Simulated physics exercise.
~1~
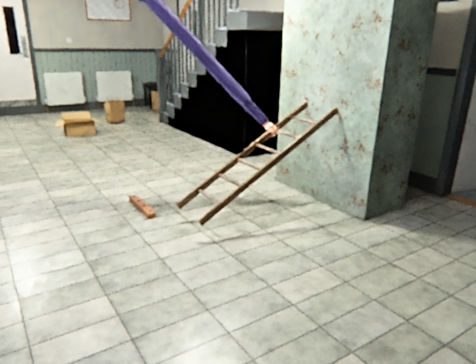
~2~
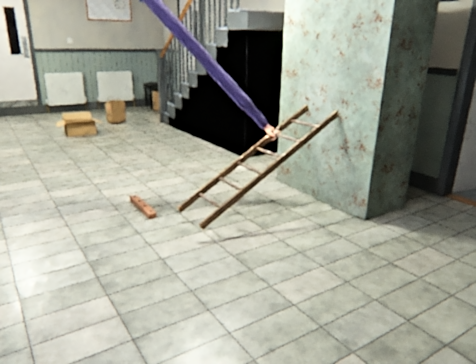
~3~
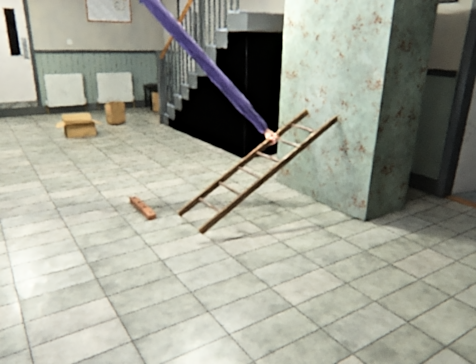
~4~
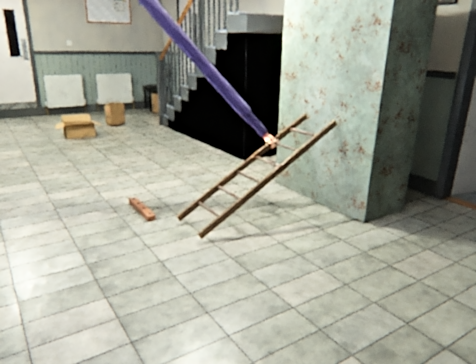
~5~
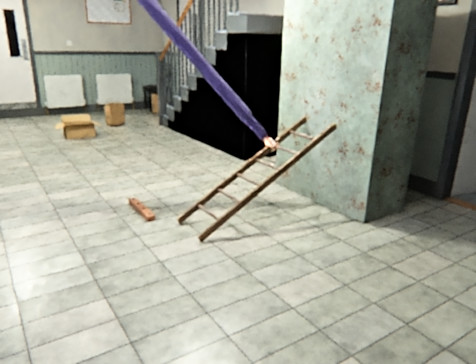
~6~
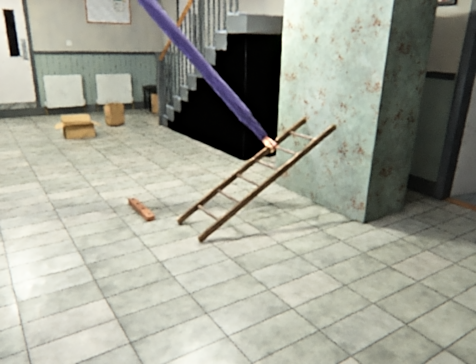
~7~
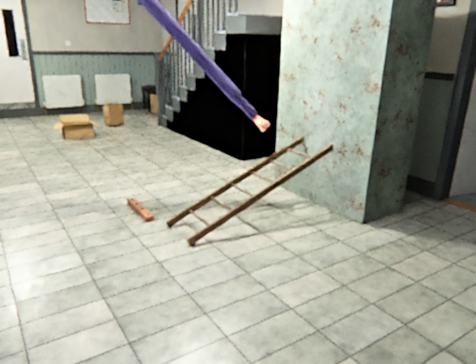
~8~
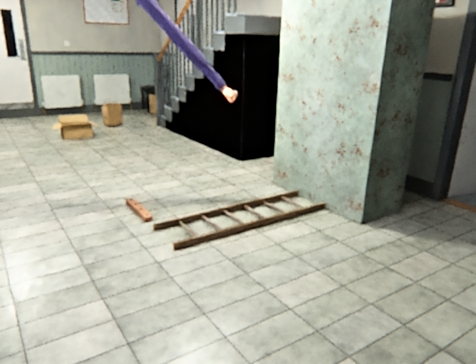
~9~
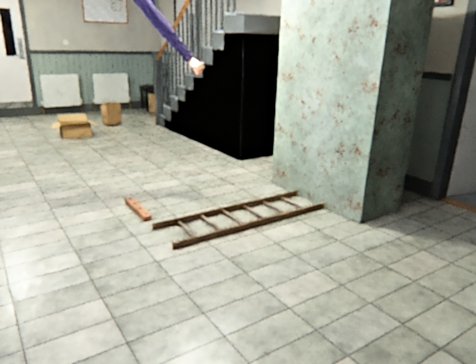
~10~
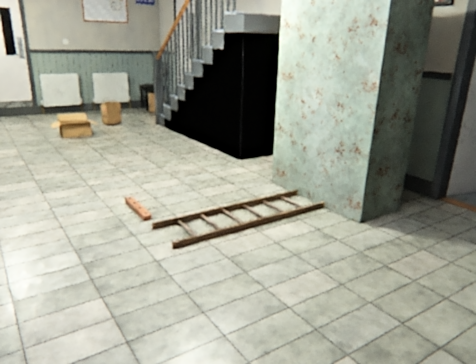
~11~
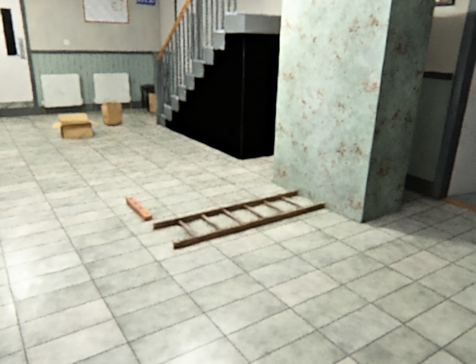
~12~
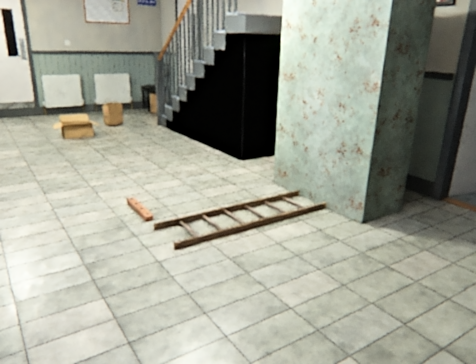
In a tiled hallway, a purple-sleeved hand releases a brown ladder leaning against a pillar, and it slides down flat onto the floor.
